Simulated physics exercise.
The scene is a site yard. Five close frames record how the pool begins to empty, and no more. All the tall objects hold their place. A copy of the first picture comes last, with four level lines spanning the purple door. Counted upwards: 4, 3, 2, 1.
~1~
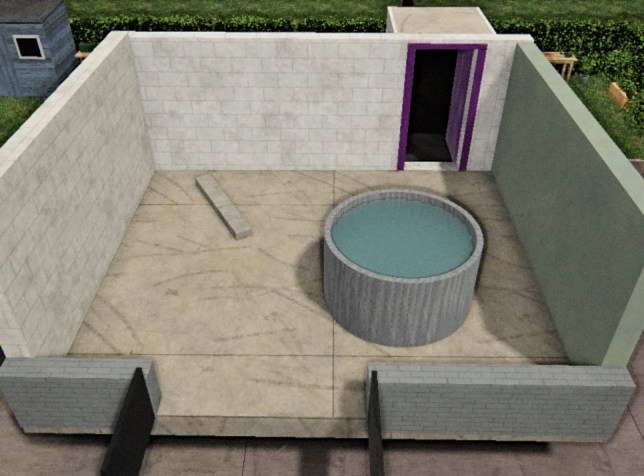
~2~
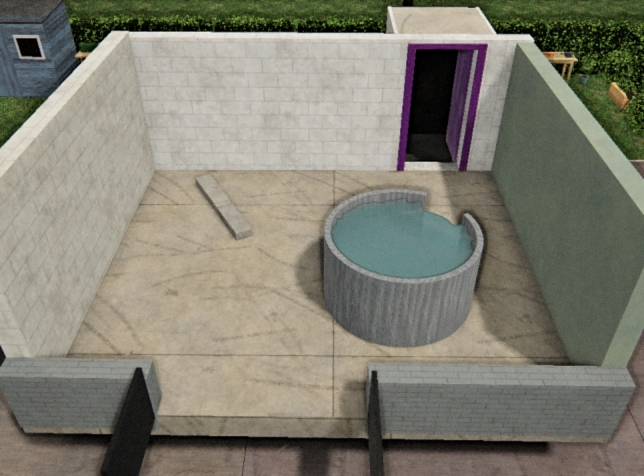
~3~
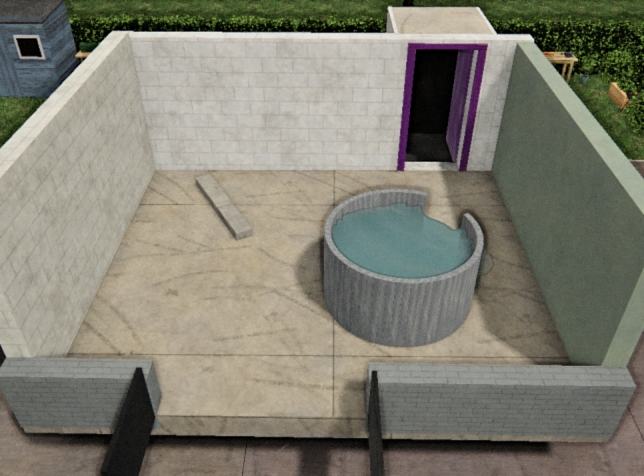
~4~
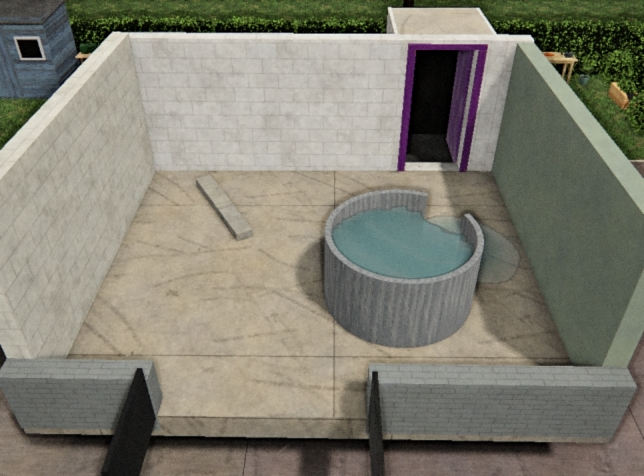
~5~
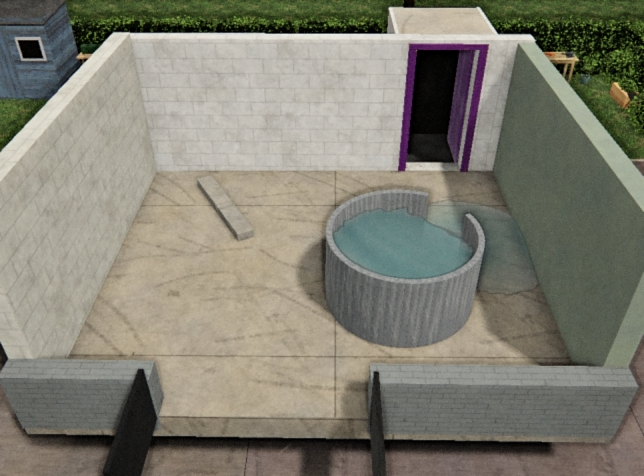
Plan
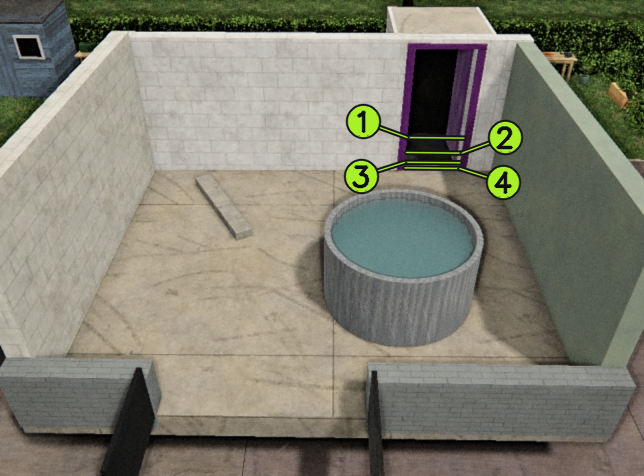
Water pours through a gap in the round pool's back wall and spreads across the ground.
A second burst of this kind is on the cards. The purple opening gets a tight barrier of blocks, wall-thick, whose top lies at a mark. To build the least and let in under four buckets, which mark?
Line 2 just does it.
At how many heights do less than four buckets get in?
Two of the four.
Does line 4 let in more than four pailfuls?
Yes, it does.
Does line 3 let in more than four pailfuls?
Yes, that goes wrong.
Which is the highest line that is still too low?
Here it is line 3.
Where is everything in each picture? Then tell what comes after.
In the first frame, water in the pool at rest, its middle at (402, 236); foot of the purple doorway at (431, 170); open gate at (260, 357).
In the second frame, water covers 1 % of the ground, its front hidden from here.
In the third frame, water covers 3 % of the ground, its front hidden from here.
In the fourth frame, front seen at (501, 237), 6 % of the ground wet.
In the fifth frame, front seen at (496, 210), 11 % of the ground wet.
On the marked copy, 1 at (435, 137); 2 at (433, 152); 3 at (432, 162); 4 at (431, 168); from the bottom up 4, 3, 2, 1.
With 1, nothing gets over.
With 2, a bucket or two gets in.
With 3, some 20 bucketfuls get in.
With 4, dozens of bucketfuls pour in.
